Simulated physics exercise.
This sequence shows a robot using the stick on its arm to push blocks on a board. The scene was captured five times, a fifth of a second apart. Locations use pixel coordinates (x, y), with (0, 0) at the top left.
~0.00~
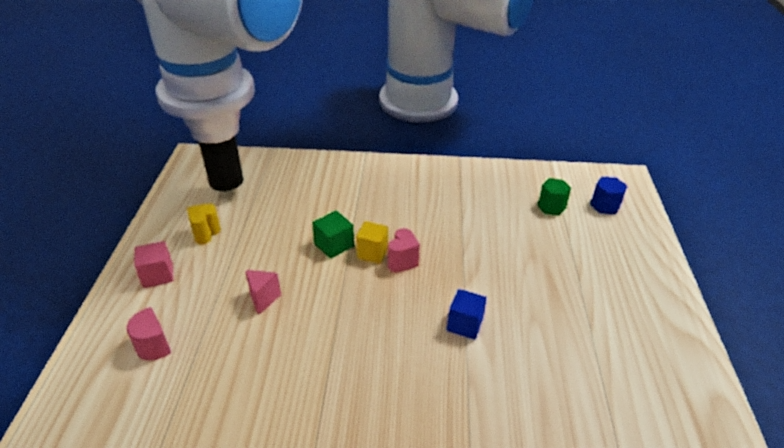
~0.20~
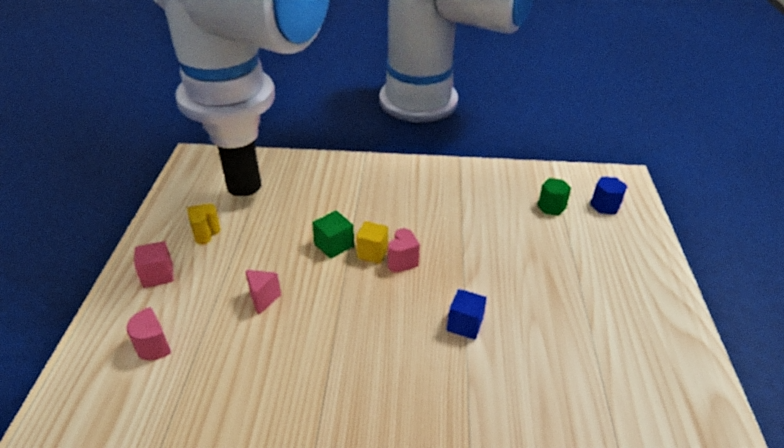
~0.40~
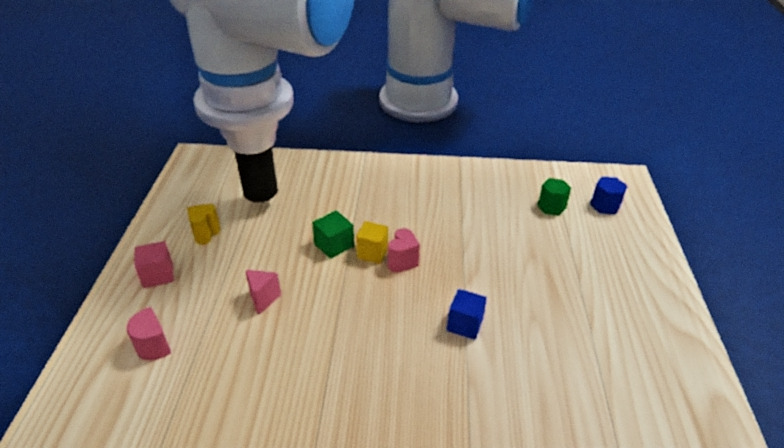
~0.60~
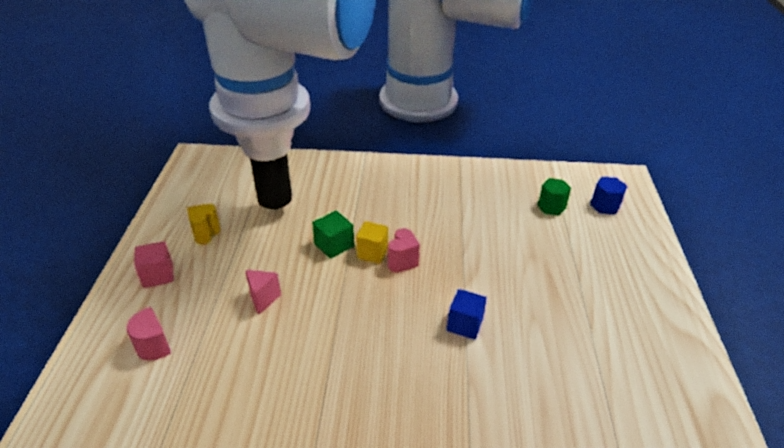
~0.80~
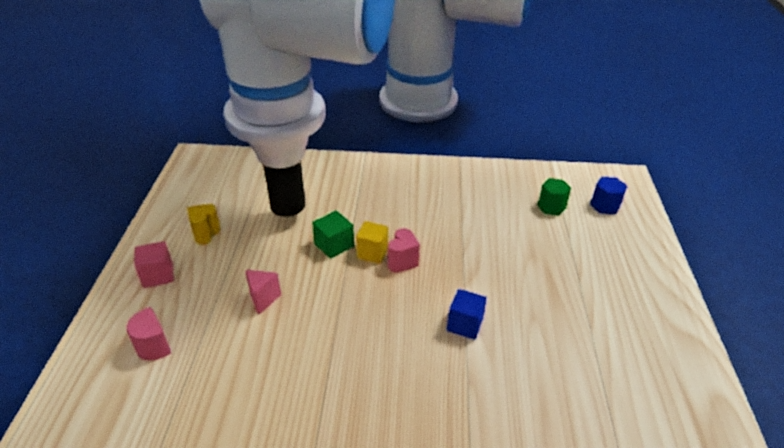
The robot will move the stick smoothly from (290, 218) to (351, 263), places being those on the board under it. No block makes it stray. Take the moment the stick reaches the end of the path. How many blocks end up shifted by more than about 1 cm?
Shifted over 1 cm: Three or more.
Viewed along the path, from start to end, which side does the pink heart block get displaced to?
It goes toward the left-hand side.
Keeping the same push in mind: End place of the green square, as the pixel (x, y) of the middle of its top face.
I'd place it at (386, 249), taking the centre of its top.
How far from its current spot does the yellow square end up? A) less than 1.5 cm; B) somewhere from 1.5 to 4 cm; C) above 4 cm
C (above 4 cm)
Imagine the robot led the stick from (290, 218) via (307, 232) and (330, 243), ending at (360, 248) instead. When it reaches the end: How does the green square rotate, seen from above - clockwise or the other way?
Looking down on the board, it turns counter-clockwise.
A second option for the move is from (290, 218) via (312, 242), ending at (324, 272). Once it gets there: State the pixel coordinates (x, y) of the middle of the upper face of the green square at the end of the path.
The green square ends near (357, 243).
The first path, step by step. One third of the way, stick (307, 221); nothing pushed yet.
Two thirds of the way, stick (328, 236); green square (359, 237), turned 35° anticlockwise; yellow square (390, 236); pink heart block (415, 242).
At the end, stick (351, 251); yellow heart block in place; green square (386, 249), turned 50° anticlockwise; yellow square (416, 243), turned 15° anticlockwise; pink heart block (442, 244), turned 20° anticlockwise.
